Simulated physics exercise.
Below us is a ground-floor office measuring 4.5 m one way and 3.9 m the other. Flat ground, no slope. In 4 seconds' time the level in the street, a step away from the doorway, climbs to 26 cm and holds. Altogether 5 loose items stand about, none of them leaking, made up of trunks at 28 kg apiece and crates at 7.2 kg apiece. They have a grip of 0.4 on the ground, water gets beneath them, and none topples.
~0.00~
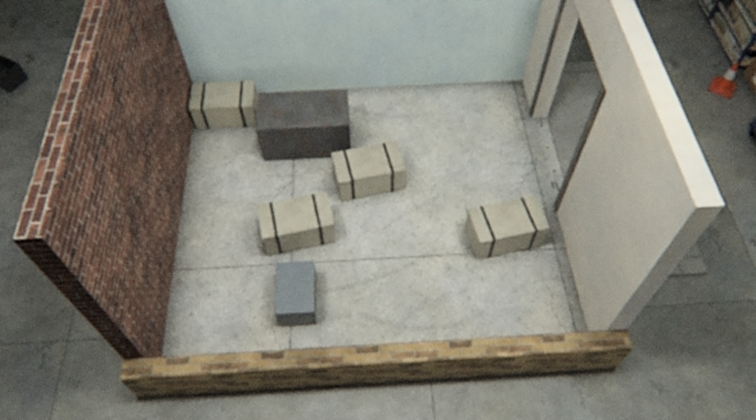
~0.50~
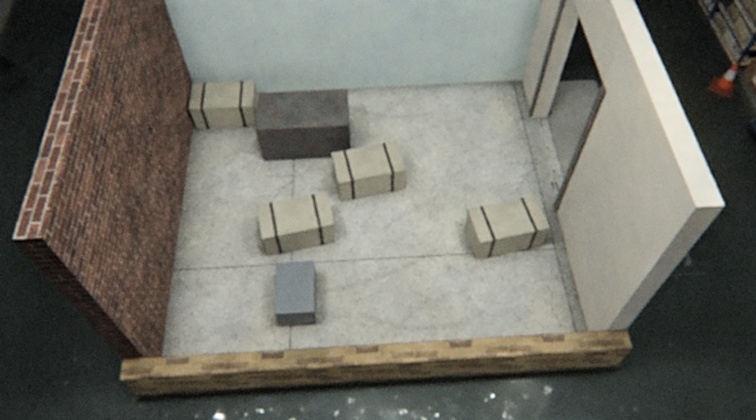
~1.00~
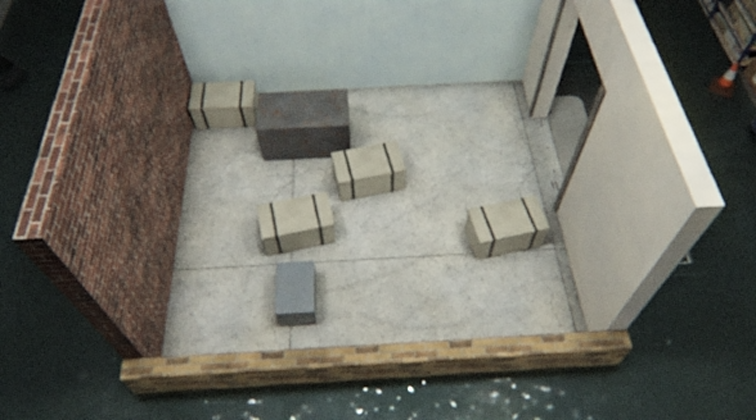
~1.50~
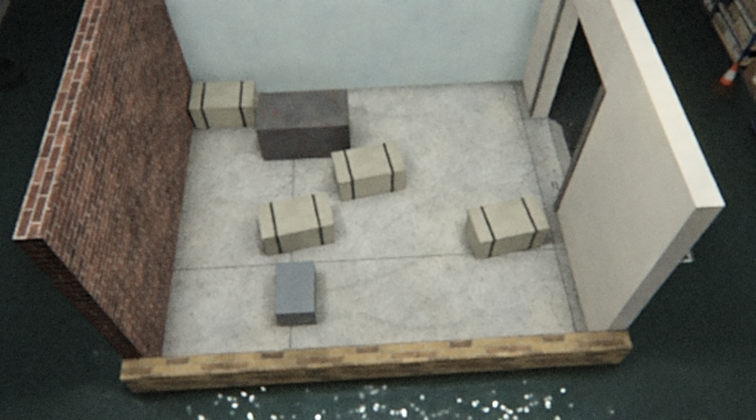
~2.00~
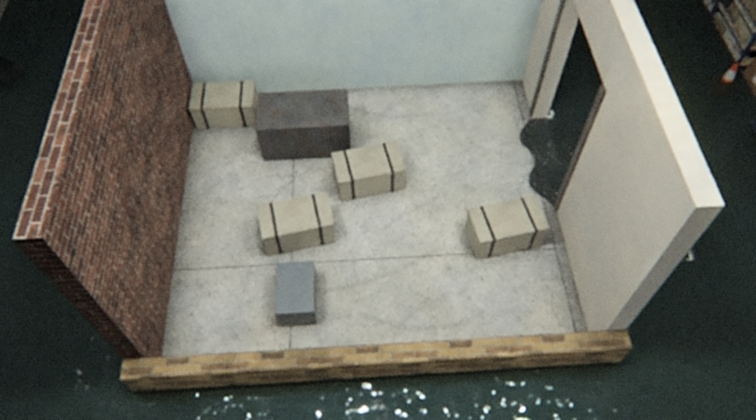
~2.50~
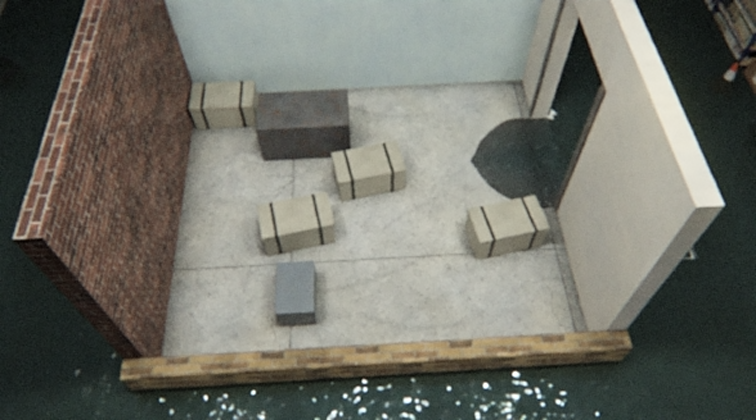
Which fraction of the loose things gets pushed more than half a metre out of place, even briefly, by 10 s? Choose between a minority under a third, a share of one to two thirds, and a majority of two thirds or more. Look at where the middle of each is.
A majority of two thirds or more.
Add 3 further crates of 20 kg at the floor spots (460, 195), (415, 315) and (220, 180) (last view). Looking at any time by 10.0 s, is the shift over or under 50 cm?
Respectively, higher, lower and higher.
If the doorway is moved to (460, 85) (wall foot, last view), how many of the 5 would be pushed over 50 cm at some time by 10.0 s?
Then it comes to 3 of them.
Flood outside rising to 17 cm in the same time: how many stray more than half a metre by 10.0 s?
Then it comes to 3.
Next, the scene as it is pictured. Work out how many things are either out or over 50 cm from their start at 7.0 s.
By then 2.
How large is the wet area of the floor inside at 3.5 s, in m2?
That flooded area is roughly 3.5 m2.
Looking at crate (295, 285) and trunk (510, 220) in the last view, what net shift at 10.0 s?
One is off by 100 cm, the other by 0 cm, in the order asked.
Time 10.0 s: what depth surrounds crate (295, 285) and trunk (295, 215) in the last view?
Some 17 cm at the first, some 15 cm at the second.
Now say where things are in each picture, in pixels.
The first picture shows a trunk at (295, 215), on the bottom; a trunk at (222, 94), on the bottom; water covers 0.0 m2; 0 of 5 have shifted.
The second picture shows a trunk at (295, 215), on the bottom; a trunk at (222, 94) rests on the ground; water covers 0.0 m2; 0 of 5 have shifted.
The third picture shows a trunk at (295, 215), on the bottom; a trunk at (222, 94), on the bottom; 0.0 m2 under water; 0 of 5 have shifted.
The fourth picture shows a trunk at (295, 215), on the bottom; a trunk at (222, 94) rests on the ground; water covers 0.0 m2; 0 of 5 have shifted.
The fifth picture shows a trunk at (295, 215) rests on the ground; a trunk at (222, 94), on the bottom; 0.1 m2 under water; 0 of 5 have shifted.
The sixth picture shows a trunk at (295, 215), on the bottom; a trunk at (222, 94) rests on the ground; water covers 0.9 m2; 0 of 5 have shifted.
After 3.5 s 0 of 5 are over 50 cm from their spots; 0 afloat.
After 4.5 s 0 of 5 are over 50 cm from their spots; 0 afloat.
After 7.0 s 2 of 5 are over 50 cm from their spots; 1 afloat.
After 10.0 s 4 of 5 are over 50 cm from their spots, and 4 have been at some point; 4 afloat.
